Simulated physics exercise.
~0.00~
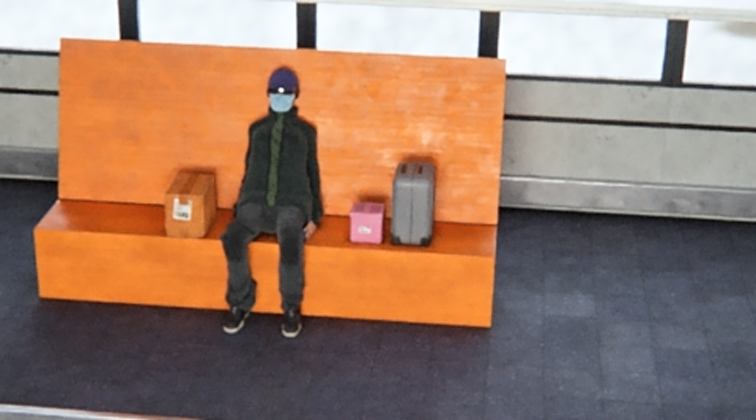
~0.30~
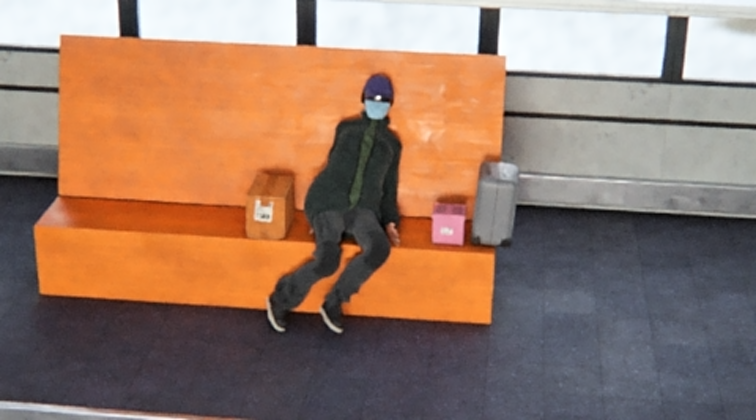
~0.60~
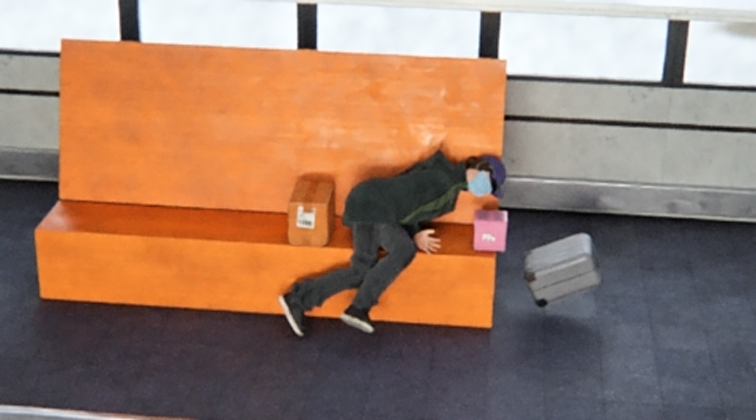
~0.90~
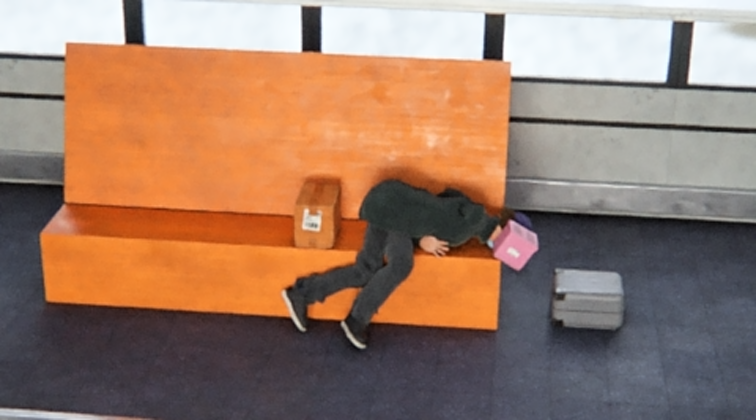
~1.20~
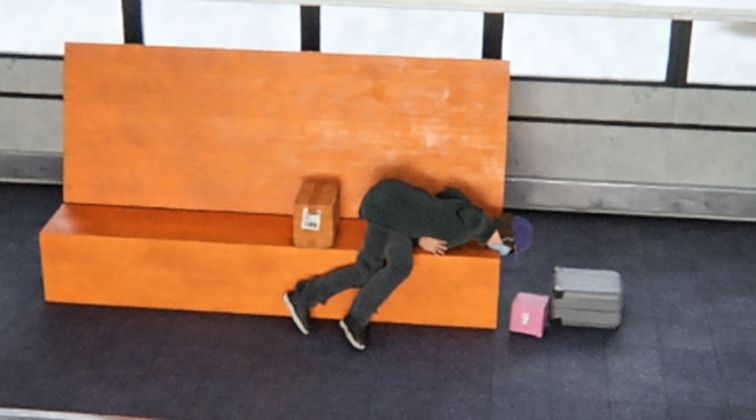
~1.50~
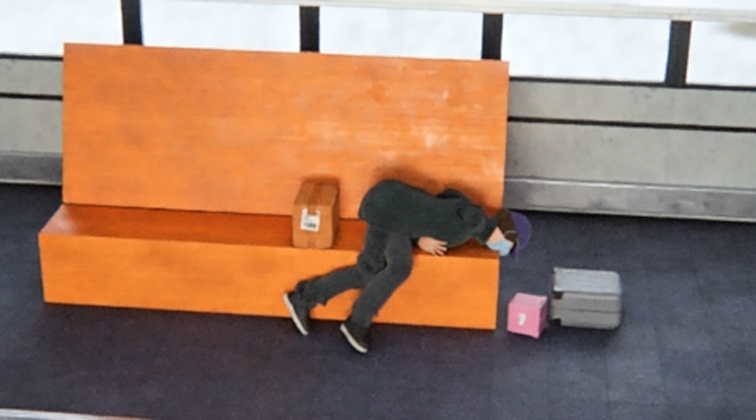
A masked commuter slides right and slumps sideways as the grey case and pink tub fall.
